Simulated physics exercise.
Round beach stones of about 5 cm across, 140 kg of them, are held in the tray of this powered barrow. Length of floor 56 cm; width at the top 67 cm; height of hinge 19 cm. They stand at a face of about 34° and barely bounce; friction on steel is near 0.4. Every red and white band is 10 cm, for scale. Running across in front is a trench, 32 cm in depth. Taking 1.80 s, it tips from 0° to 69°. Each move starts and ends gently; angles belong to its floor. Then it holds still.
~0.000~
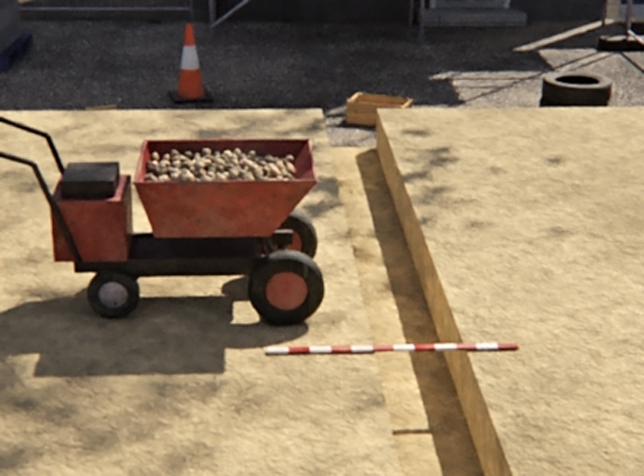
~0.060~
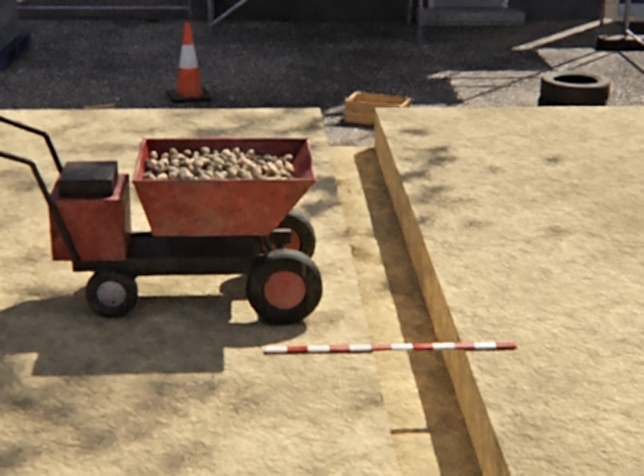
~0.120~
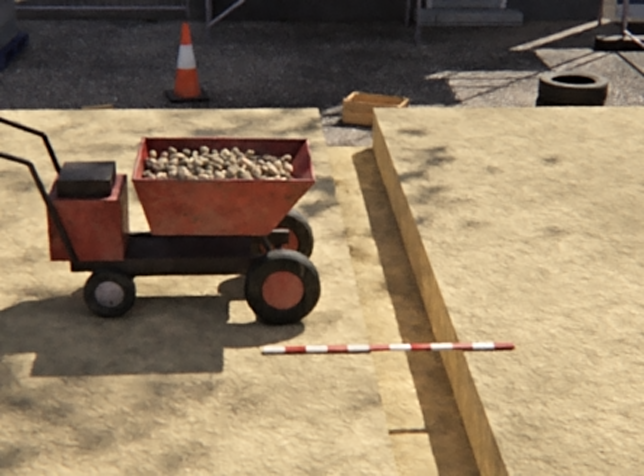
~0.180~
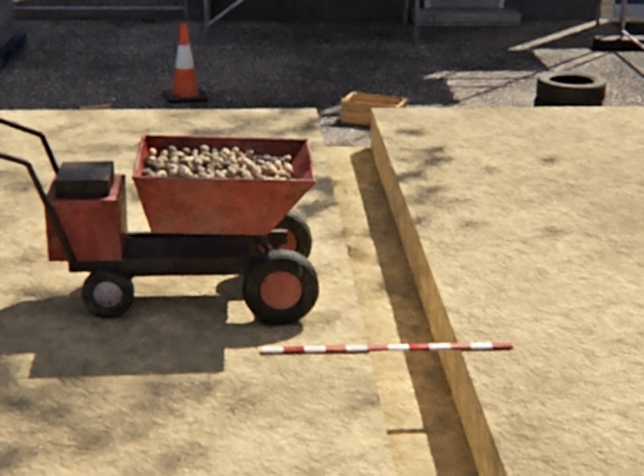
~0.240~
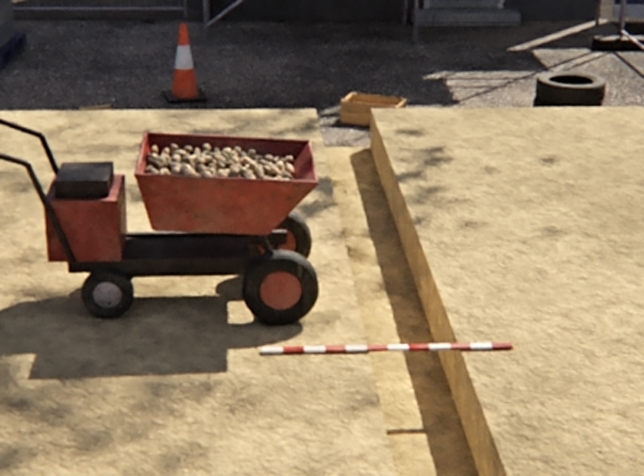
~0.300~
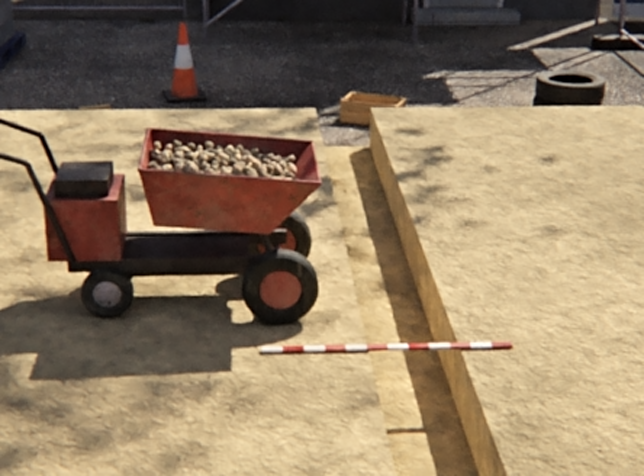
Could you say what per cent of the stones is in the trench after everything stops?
I would put it at 76 per cent.
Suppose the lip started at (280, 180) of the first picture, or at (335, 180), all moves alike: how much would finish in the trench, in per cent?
First place roughly 100%, second roughly 50%.
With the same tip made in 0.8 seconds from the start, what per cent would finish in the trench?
I'd put it at some 50 in a hundred.
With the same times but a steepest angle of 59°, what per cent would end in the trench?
Then about 70 per cent.
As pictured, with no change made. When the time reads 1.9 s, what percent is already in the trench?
Around 40 per cent of it.
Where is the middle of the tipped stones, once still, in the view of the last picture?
Around (419, 333).
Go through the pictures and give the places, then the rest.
Lip at (316, 182), floor tilted 0°, highest stones at (216, 165), in the first frame.
Lip at (315, 181), floor tilted 0°, highest stones at (205, 164); the stones move at 0.1 m/s on average, in the second frame.
Lip at (315, 182), floor tilted 1°, highest stones at (193, 163); the stones move at 0.1 m/s on average, in the third frame.
The tray is at 2°, its lip at (315, 182); the top of the load is at (193, 162); the stones move at 0.2 m/s on average, in the fourth frame.
The tray is at 3°, its lip at (317, 183); the top of the load is at (187, 161); the stones move at 0.3 m/s on average, in the fifth frame.
Lip at (321, 184), floor tilted 5°, highest stones at (183, 157); the stones move at 0.3 m/s on average, in the sixth frame.
After 1.4 s the floor is at 58°; 97 % in the tray, 3 % in the trench; the foremost stones are at (414, 266).
After 1.9 s the floor is at 69°; 44 % in the tray, 40 % in the trench, 16 % past the trench; the foremost stones are at (529, 287).
After 2.2 s the floor is at 69°; 20 % in the tray, 56 % in the trench, 24 % past the trench; the foremost stones are at (602, 291).
After 4.2 s the floor is at 69°; 0 % in the tray, 76 % in the trench, 24 % past the trench; the foremost stones are past the picture's edge.
